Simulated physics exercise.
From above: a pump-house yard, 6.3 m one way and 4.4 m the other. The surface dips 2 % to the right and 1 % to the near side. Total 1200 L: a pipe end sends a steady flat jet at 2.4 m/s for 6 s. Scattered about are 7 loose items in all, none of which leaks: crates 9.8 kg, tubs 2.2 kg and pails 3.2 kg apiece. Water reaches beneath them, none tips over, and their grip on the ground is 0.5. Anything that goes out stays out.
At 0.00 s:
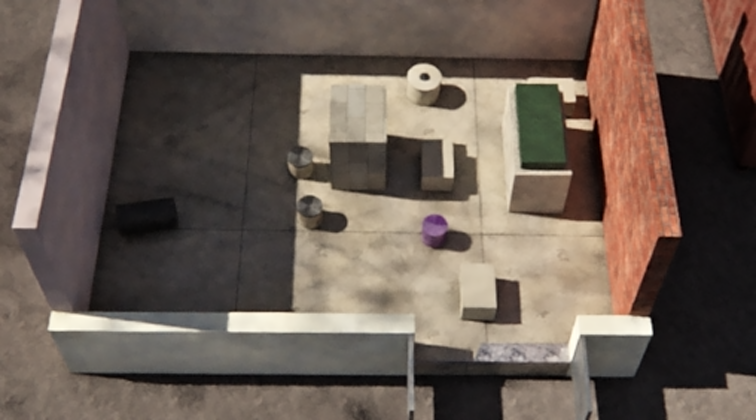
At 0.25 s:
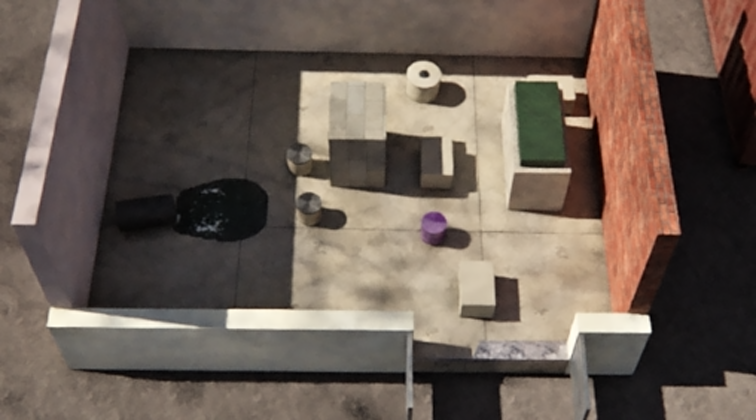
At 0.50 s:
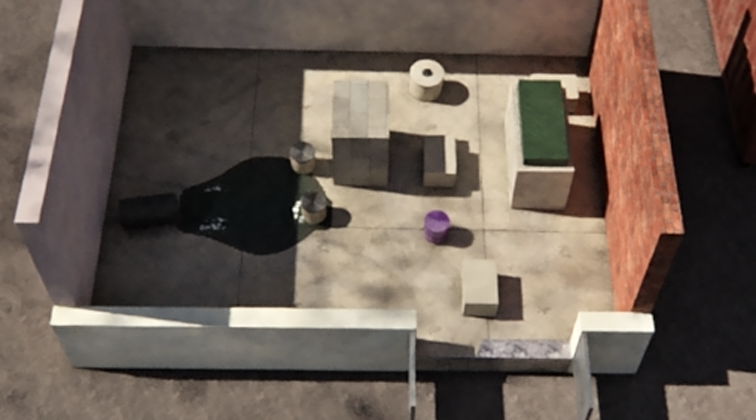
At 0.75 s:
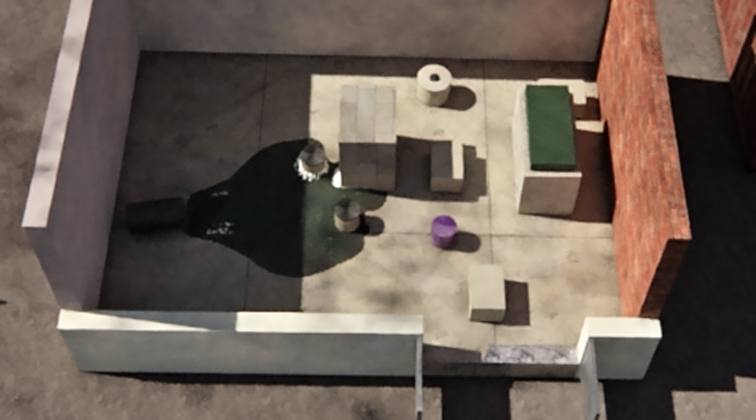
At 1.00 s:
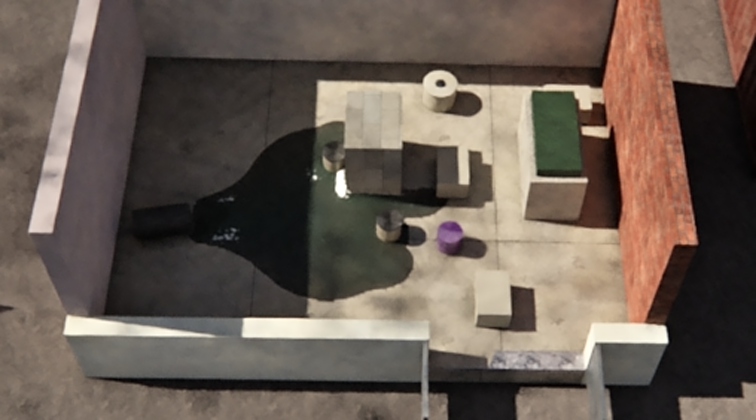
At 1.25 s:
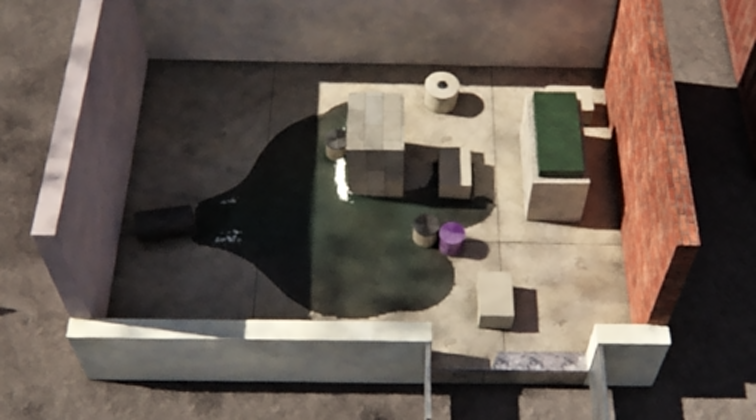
Dark water poured from a pipe end at the left and fanned out rightward across the walled yard, then pushed one metal container along until it sat right beside the purple pail.
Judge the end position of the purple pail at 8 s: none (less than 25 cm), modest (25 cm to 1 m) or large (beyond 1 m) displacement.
Pretty sure it gets shoved far.
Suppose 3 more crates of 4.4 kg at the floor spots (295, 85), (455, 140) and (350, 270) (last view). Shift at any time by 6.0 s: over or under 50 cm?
Well, the first one's too far, the next one's not that far and the last one's too far.
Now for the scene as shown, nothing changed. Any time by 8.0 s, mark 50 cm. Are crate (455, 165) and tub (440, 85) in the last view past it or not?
Taking them one at a time, I'd say not as far, then further.
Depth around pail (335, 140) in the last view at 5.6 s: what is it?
About 2 cm.
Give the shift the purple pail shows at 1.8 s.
About 40 cm out of place.
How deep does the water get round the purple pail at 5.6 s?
10 cm, roughly.
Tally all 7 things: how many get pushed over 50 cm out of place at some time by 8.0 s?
My count gives 5.
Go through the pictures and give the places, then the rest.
In the first frame, the purple pail at (435, 225) rests on the ground; 0.0 m2 under water; 0 of 7 have shifted.
In the second frame, the purple pail at (434, 222), on the bottom; 0.8 m2 under water; 0 of 7 have shifted.
In the third frame, the purple pail at (437, 221), on the bottom; water covers 1.8 m2; 0 of 7 have shifted.
In the fourth frame, the purple pail at (444, 226), on the bottom; water covers 3.0 m2; 1 of 7 have shifted.
In the fifth frame, the purple pail at (450, 232) rests on the ground; 4.4 m2 under water; 2 of 7 have shifted.
In the sixth frame, the purple pail at (452, 233), on the bottom; water covers 6.1 m2; 2 of 7 have shifted.
After 1.8 s the purple pail is near (484, 240), 0.4 m from its start, aground; 0 of 7 are out; 0 afloat.
After 3.6 s the purple pail is near (621, 289), 2.1 m from its start, afloat; 0 of 7 are out; 2 afloat.
After 5.6 s the purple pail is near (565, 308), 1.7 m from its start, afloat; 1 of 7 are out; 4 afloat.
After 8.0 s the purple pail is near (585, 283), 1.7 m from its start, afloat; 1 of 7 are out; 4 afloat.
